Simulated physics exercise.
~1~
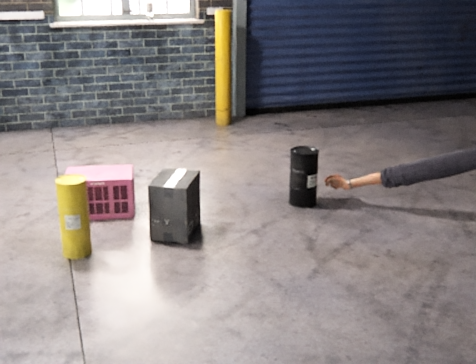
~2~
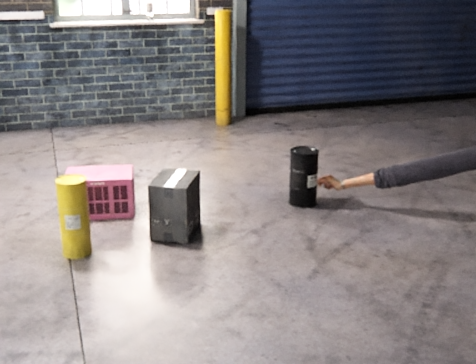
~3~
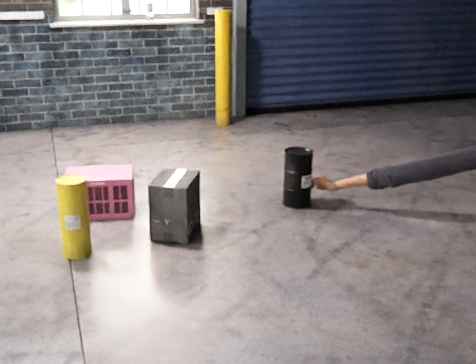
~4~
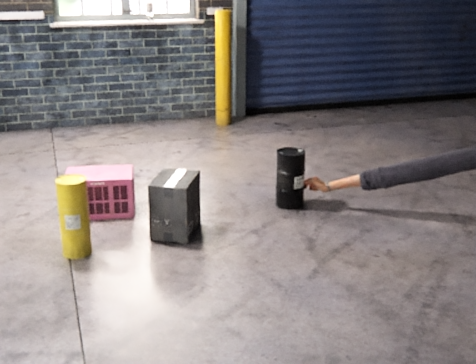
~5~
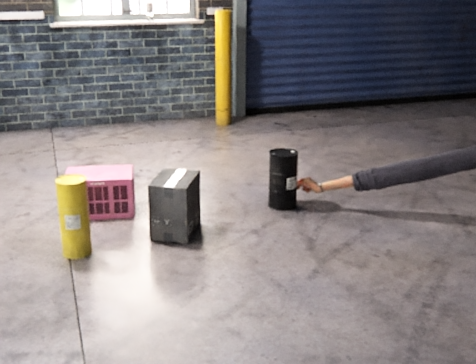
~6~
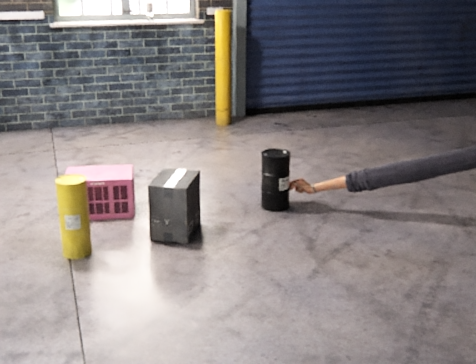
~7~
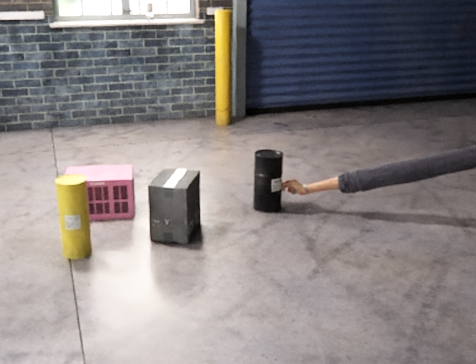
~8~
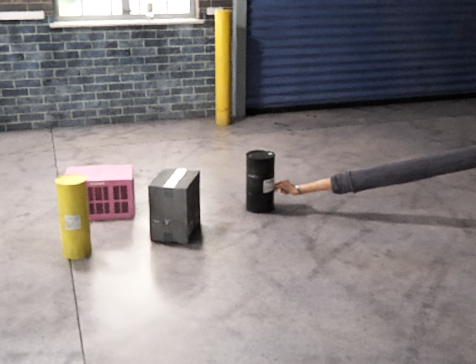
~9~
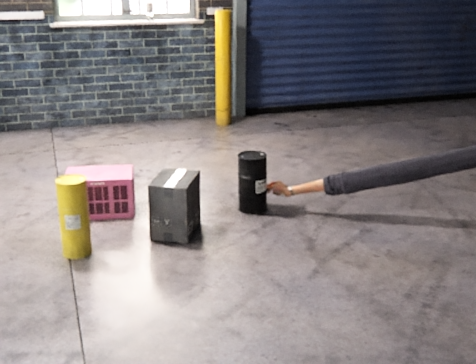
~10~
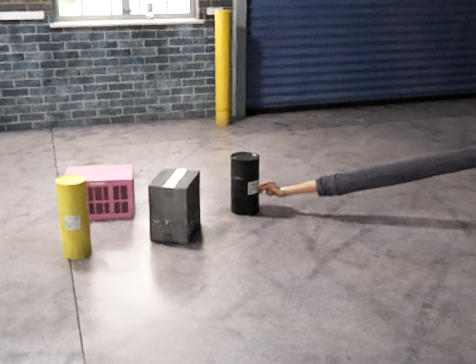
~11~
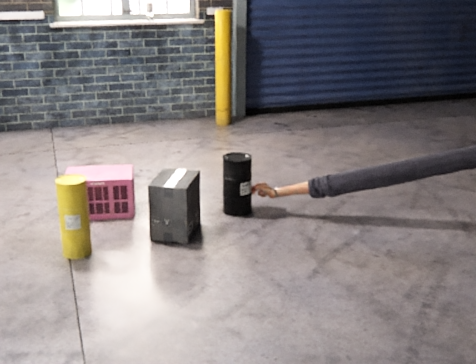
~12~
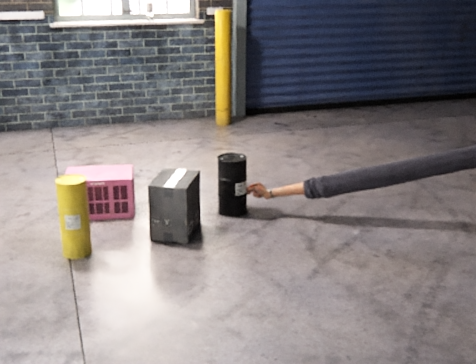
On a concrete floor in front of a brick wall and a blue shutter, an outstretched hand reached a black canister and slowly pushed it left toward a grey box, a pink crate and a yellow canister, leaving it upright just short of the box.
